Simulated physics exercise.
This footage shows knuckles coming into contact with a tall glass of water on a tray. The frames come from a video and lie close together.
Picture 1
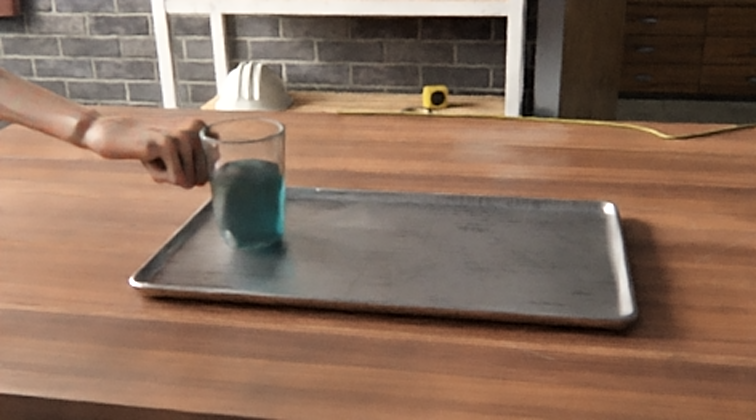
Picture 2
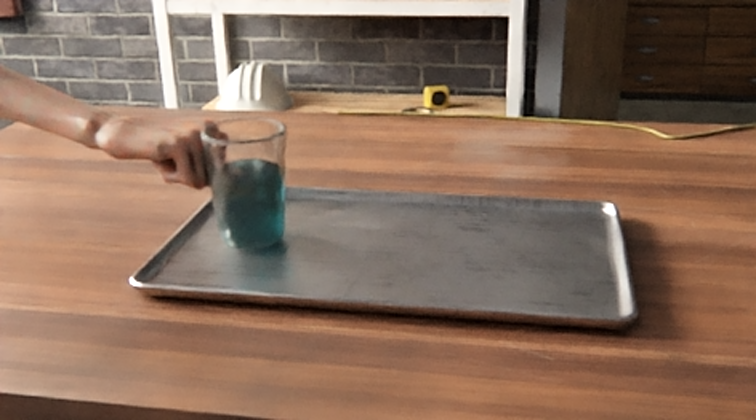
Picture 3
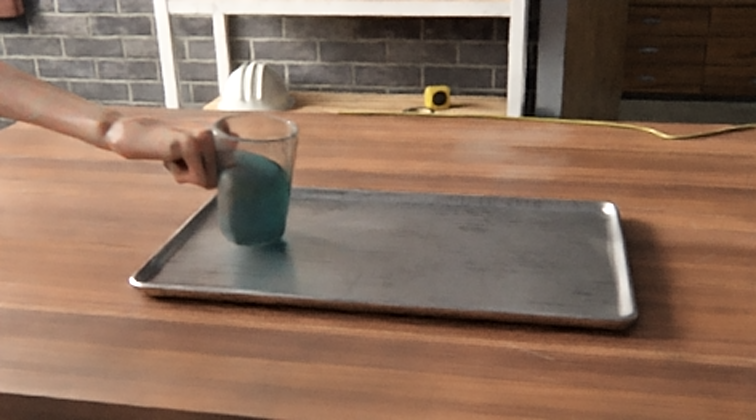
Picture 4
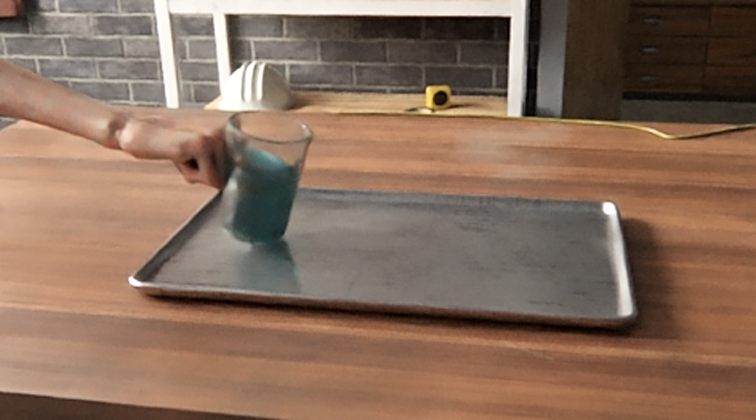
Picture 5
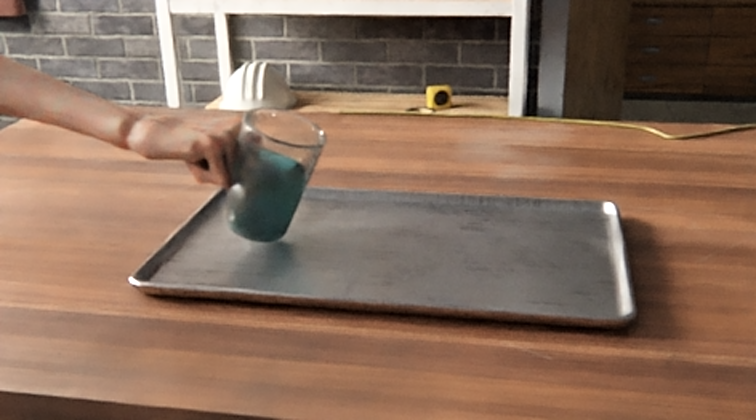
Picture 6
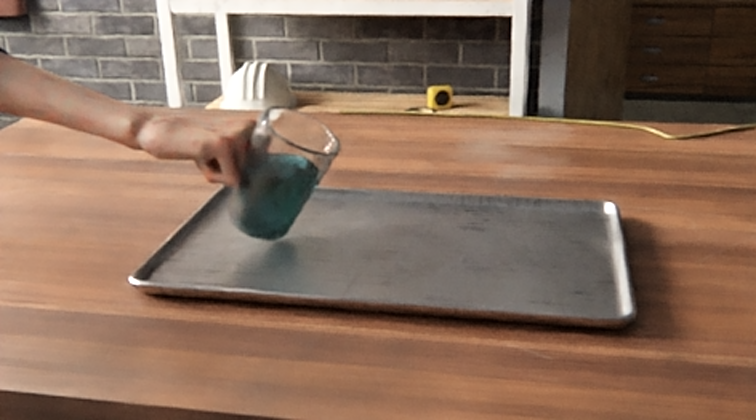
The clip shows a hand at the left with its knuckles against a tall clear glass of blue-green liquid on a metal tray; the glass begins upright, then tilts steadily to the right as the hand moves with it.
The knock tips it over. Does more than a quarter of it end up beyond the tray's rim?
Yes.
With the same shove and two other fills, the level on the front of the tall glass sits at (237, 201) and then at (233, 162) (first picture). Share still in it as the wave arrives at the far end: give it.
First fill near 35 percent, second near 40 percent.
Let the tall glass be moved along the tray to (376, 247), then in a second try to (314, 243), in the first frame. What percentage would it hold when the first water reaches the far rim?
Close to 75 in a hundred, and close to 55 in a hundred.
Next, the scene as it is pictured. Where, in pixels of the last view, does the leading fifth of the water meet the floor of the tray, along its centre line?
Landing point, centre line: Approx. (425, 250).
A moment on, the tall glass lies on its side and 98 per cent is in the glass, 0 on the tray and 2 above or beyond its rim.
Next, the tall glass lies on its side and 57 per cent is in the glass, 30 on the tray and 13 above or beyond its rim.
Then the tall glass lies on its side and 30 per cent is in the glass, 61 on the tray and 9 above or beyond its rim.
Later the tall glass lies on its side and 16 per cent is in the glass, 42 on the tray and 42 above or beyond its rim.
In the end 56 per cent is held by tray and glass, 44 is off the tray.
